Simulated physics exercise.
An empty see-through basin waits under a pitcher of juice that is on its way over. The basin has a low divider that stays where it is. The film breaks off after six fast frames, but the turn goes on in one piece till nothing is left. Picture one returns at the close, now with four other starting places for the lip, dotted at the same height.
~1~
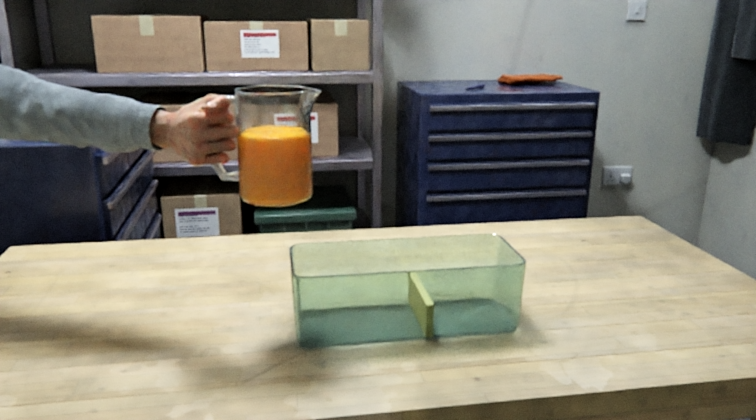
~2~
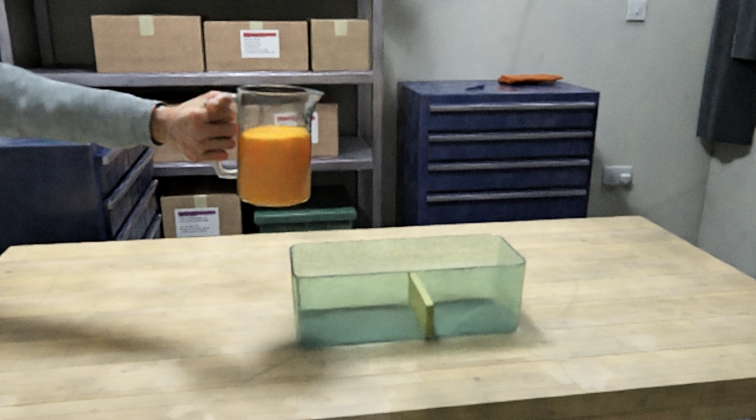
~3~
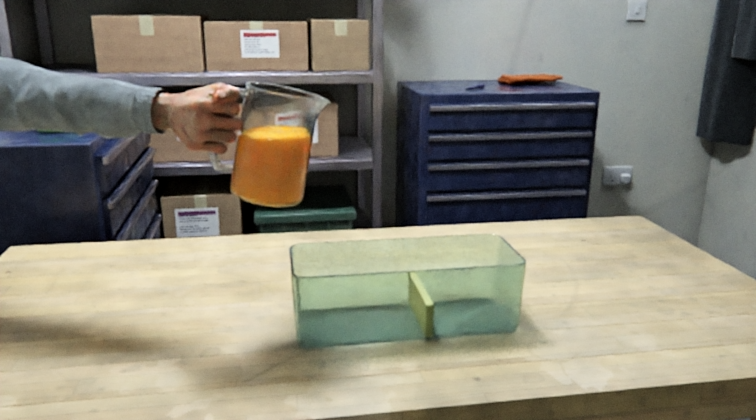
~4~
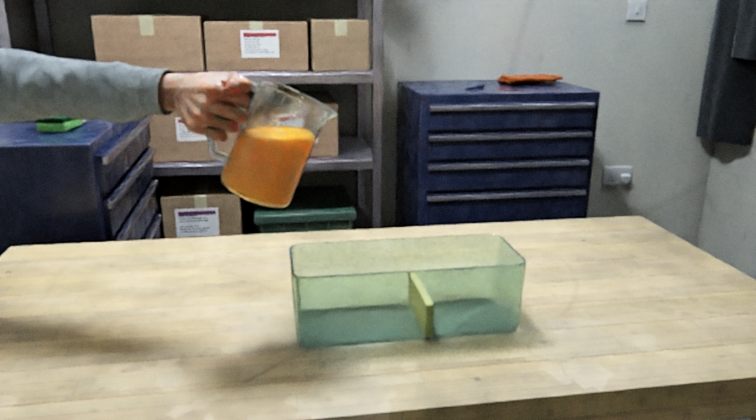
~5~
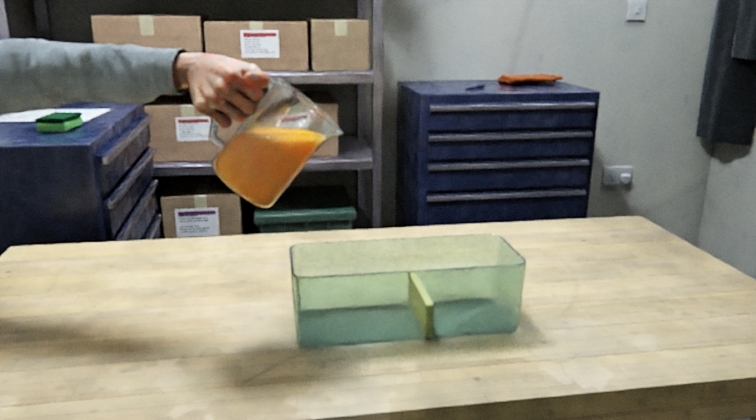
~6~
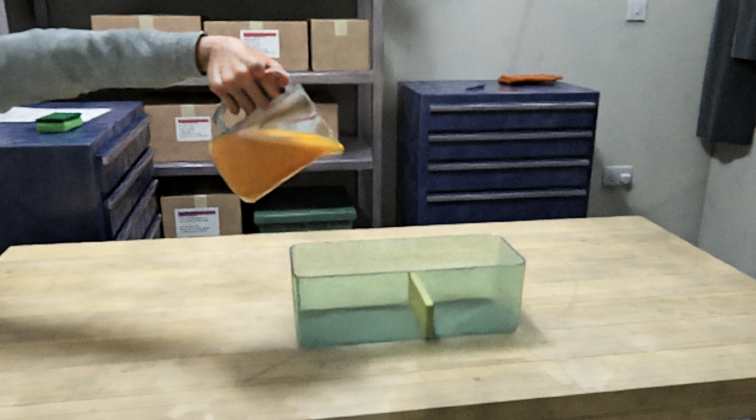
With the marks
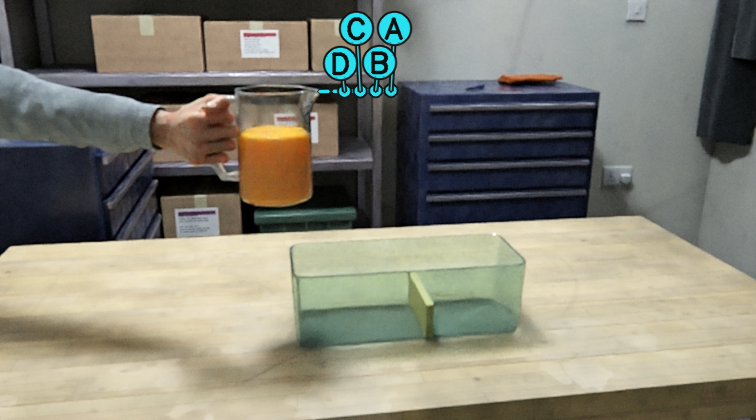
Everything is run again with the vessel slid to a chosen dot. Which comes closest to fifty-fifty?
The answer is spot C.
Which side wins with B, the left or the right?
The right side.
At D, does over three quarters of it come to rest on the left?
Yes.
On the marked copy, A at (391, 90); B at (375, 90); C at (360, 91); D at (344, 91).
For spot A, about 5 % ends left of the wall and 92 % right of it.
For spot B, about 14 % ends left of the wall and 83 % right of it.
For spot C, about 54 % ends left of the wall and 46 % right of it.
For spot D, about 88 % ends left of the wall and 6 % right of it; 5 % is lost outside.
